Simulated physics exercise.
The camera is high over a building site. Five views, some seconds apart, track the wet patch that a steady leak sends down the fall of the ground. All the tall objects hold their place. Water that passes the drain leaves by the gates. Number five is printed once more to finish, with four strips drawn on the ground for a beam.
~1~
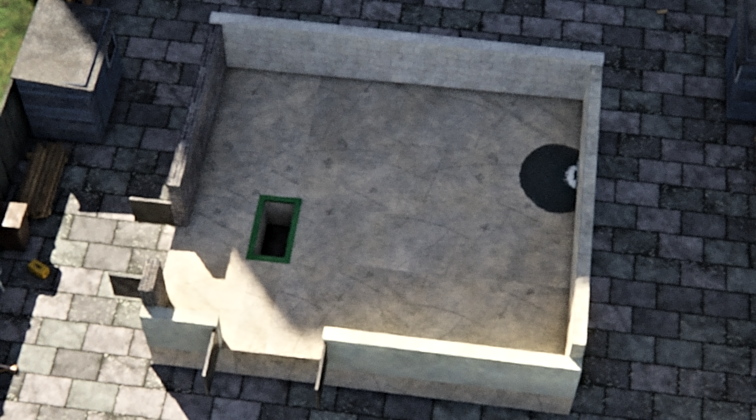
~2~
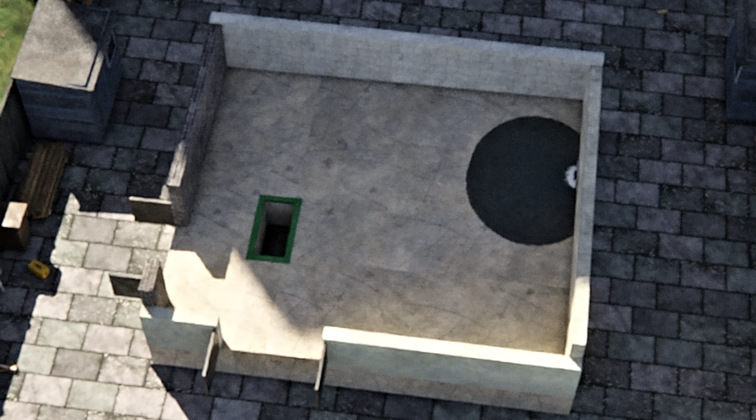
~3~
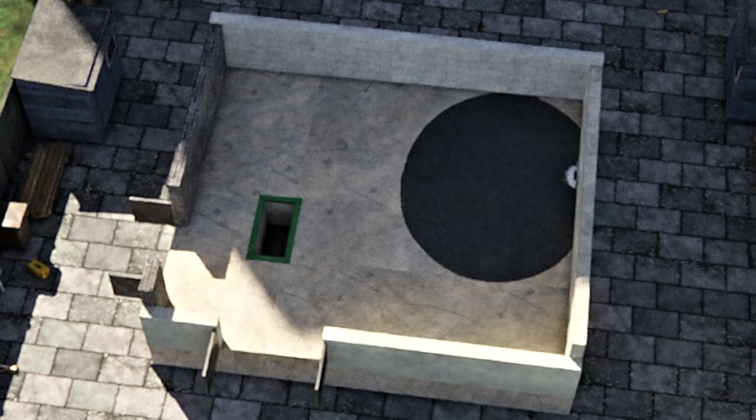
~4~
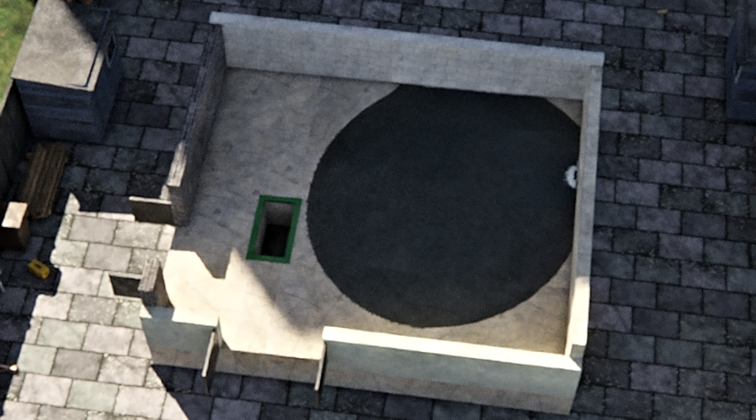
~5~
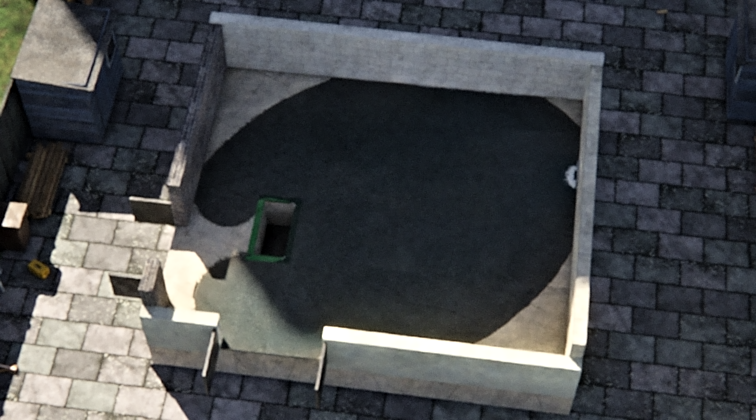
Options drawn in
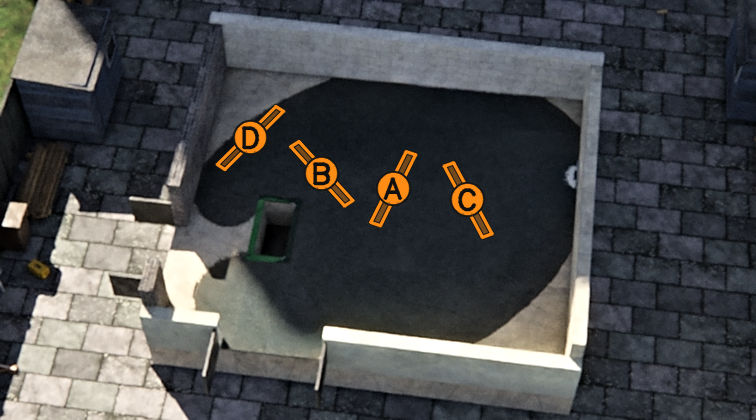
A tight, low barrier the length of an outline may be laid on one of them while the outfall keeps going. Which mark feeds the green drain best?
Place D does it best.
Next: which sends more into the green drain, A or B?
That would be B.
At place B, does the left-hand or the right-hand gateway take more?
More leaves on the left.
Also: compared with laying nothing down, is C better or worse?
It is worse.
On the marked copy, A from (375, 224) to (410, 153); B from (294, 144) to (348, 203); C from (448, 164) to (487, 235); D from (221, 166) to (279, 108).
With A, about 11 % of the stream runs into the green drain, about 89 % out by the gates.
With B, about 16 % of the stream runs into the green drain, about 84 % out by the gates.
With C, about 14 % of the stream runs into the green drain, about 86 % out by the gates.
With D, about 28 % of the stream runs into the green drain, about 72 % out by the gates.
